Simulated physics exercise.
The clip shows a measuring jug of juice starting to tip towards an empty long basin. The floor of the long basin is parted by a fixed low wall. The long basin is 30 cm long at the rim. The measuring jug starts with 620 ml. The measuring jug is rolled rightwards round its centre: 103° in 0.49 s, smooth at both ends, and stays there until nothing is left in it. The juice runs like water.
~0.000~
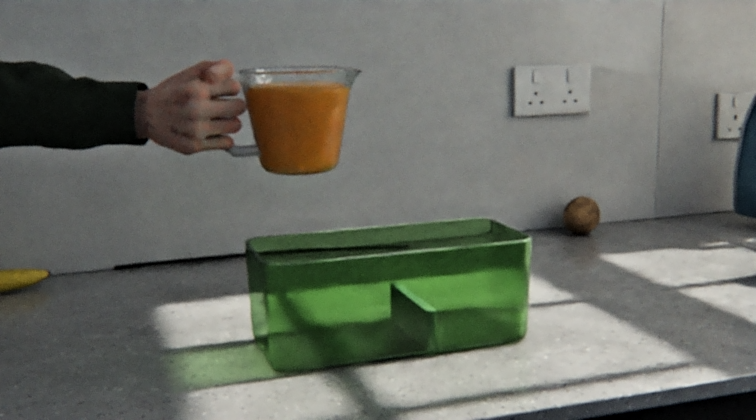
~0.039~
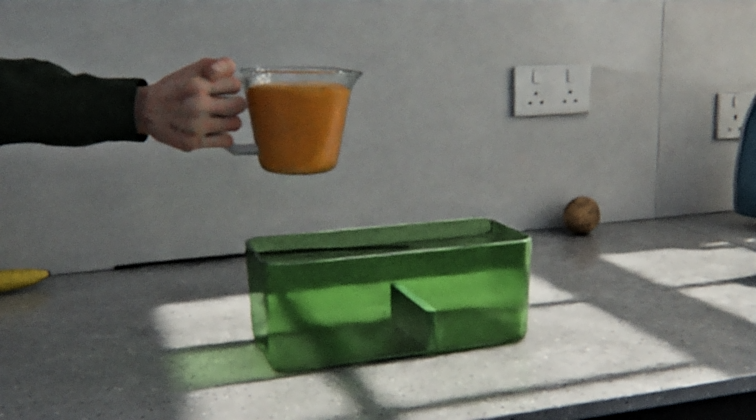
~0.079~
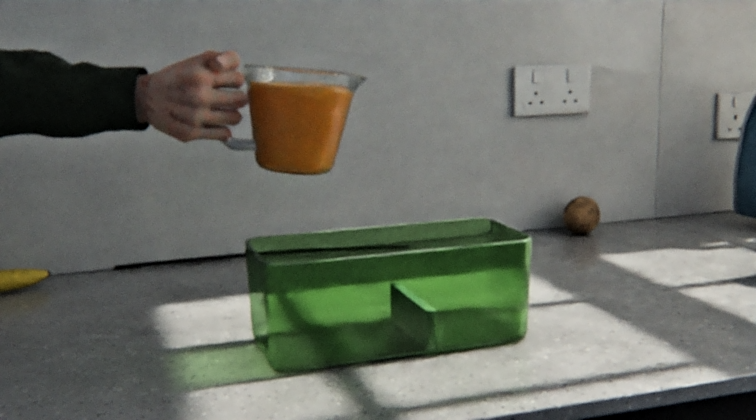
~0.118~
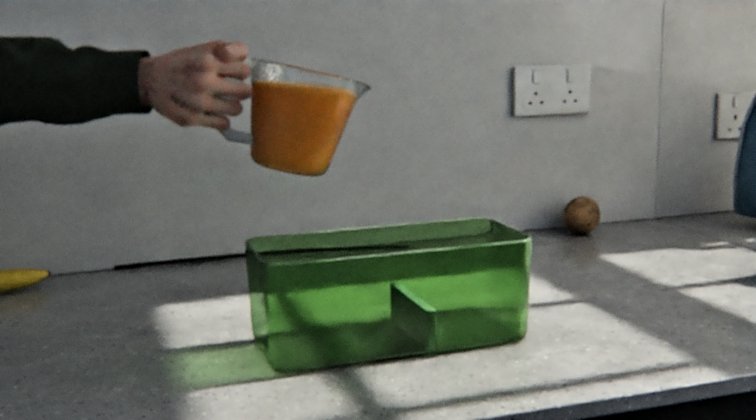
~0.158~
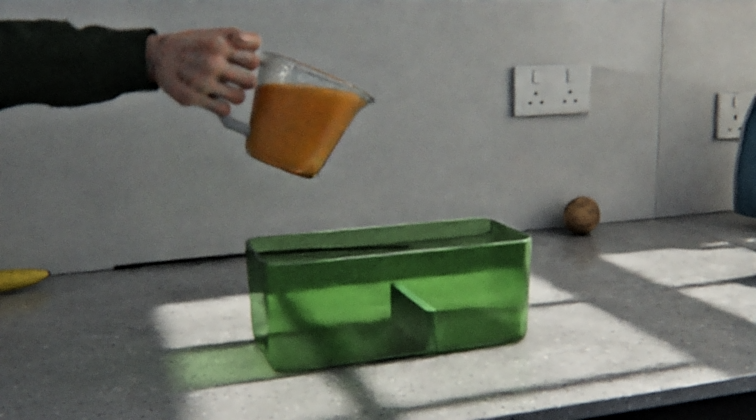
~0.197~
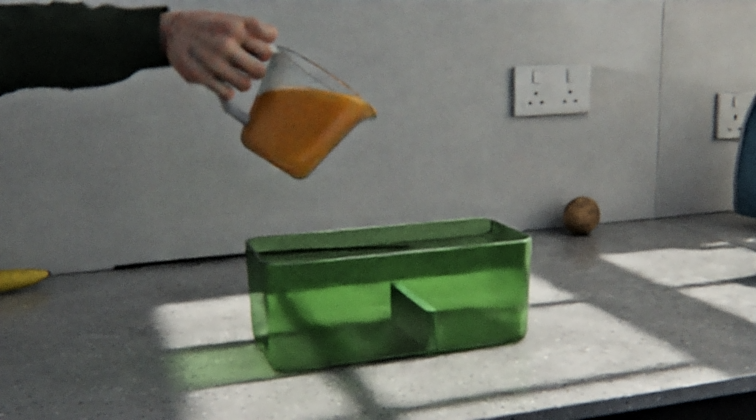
The video shows a hand holding a clear measuring jug of orange juice above an empty green long basin on a counter, then steadily tilting the jug to the right until the juice reaches its lip.
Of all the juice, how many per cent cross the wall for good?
Roughly 39 per cent is past the wall.
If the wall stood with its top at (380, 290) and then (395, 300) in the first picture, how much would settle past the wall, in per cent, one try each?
First 90, then 75 per cent.
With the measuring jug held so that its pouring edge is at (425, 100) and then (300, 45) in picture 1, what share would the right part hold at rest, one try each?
In turn about 85 and 10 per cent.
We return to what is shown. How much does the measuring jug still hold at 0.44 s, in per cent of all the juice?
About 38 per cent.
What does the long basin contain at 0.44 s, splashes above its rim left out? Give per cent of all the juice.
Some 30 per cent.
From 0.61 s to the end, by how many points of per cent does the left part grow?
About 14 per cent.
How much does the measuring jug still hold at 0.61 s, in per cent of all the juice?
Near 6 in a hundred.
After 0.44 s the tilt is 100° and 37 per cent is still to pour, 7 is left of the wall and 24 right of it.
After 0.61 s the tilt is 103° and 6 per cent is still to pour, 45 is left of the wall and 36 right of it.
After 0.79 s the tilt is 103° and 1 per cent is still to pour, 56 is left of the wall and 38 right of it.
After 0.99 s the tilt is 103° and 0 per cent is still to pour, 58 is left of the wall and 39 right of it.
In the end 58 per cent lies left of the wall, 39 right of it and 3 outside.
